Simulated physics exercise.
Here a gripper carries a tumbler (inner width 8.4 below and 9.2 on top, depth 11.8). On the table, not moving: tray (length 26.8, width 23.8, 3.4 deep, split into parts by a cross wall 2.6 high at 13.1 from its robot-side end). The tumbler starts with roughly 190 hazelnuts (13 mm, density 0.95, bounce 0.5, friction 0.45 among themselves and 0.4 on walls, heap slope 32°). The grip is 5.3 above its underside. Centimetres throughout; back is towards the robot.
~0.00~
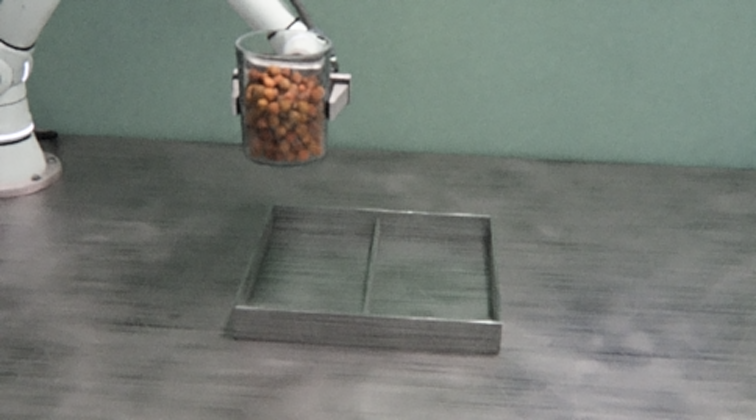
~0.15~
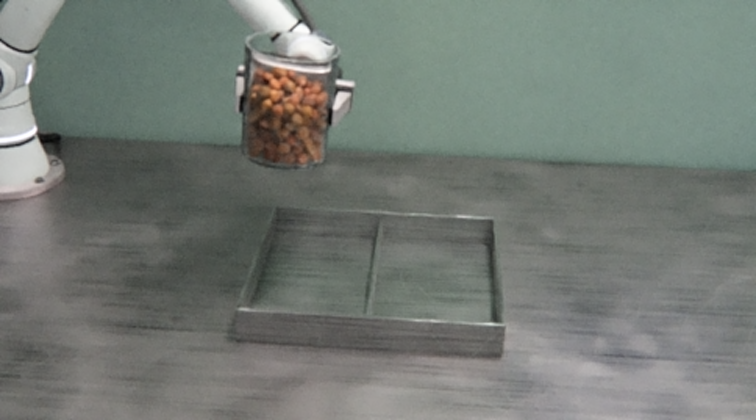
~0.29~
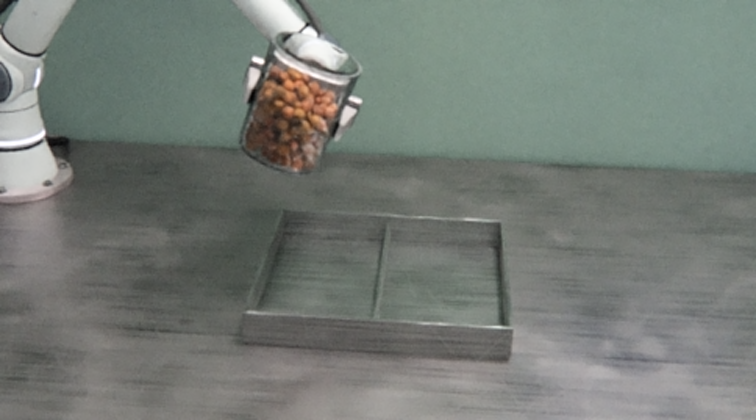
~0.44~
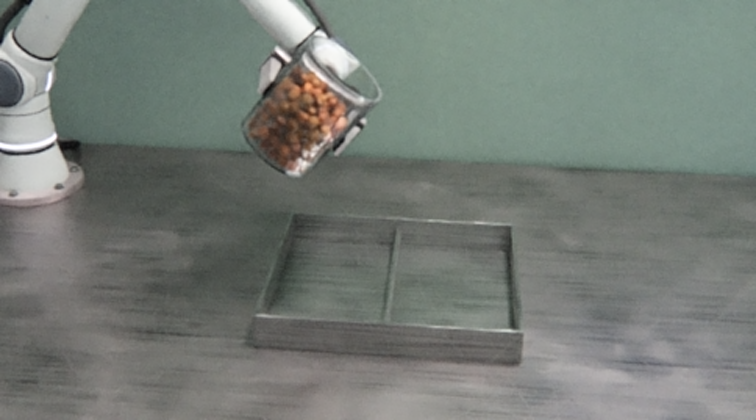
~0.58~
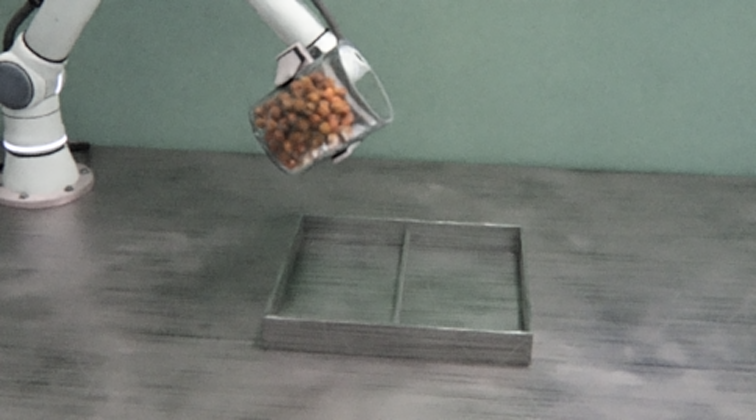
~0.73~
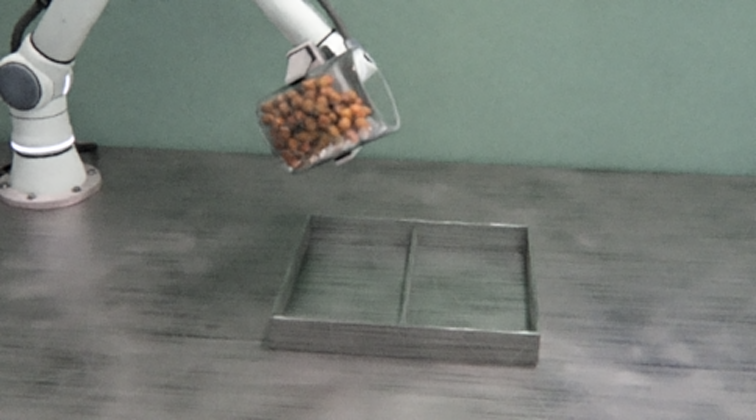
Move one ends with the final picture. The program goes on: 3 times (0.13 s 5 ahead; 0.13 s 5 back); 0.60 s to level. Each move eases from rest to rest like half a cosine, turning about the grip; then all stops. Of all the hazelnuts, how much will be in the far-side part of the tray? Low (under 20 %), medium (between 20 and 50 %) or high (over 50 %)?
Answer: Low; under 20 % of the hazelnuts finish in the far-side part of the tray.
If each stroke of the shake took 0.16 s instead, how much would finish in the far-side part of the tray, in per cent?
In that case some 5 per cent.
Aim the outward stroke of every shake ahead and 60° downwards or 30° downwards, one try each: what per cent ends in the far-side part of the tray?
Some 0 and 0 per cent.
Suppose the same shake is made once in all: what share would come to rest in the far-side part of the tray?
It would be near 5 per cent.
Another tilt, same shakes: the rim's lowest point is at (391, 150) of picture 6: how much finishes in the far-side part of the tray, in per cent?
About 60 per cent.
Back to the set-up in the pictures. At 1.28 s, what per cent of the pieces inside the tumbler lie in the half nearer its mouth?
Roughly 35 per cent.
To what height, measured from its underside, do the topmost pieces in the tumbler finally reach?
Some 9.5 cm.
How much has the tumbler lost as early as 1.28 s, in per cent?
Some 10 per cent.
After 1.28 s, tilted 60° forward, highest piece 23 above the table; 170 in the tumbler, 12 in the far-side part, 11 in flight or on a rim.
After 1.83 s, tilted 26° forward, highest piece 26 above the table; 161 in the tumbler, 23 in the far-side part, 7 in the robot-side part, 2 on the table or floor.
After 2.31 s, level, highest piece 26 above the table; 161 in the tumbler, 23 in the far-side part, 7 in the robot-side part, 2 on the table or floor.
After 3.36 s, level, highest piece 26 above the table; 161 in the tumbler, 23 in the far-side part, 7 in the robot-side part, 2 on the table or floor.
At rest, 161 in the tumbler, 23 in the far-side part, 7 in the robot-side part, 2 on the table or floor. That is 12 % in the far-side part of the tray.
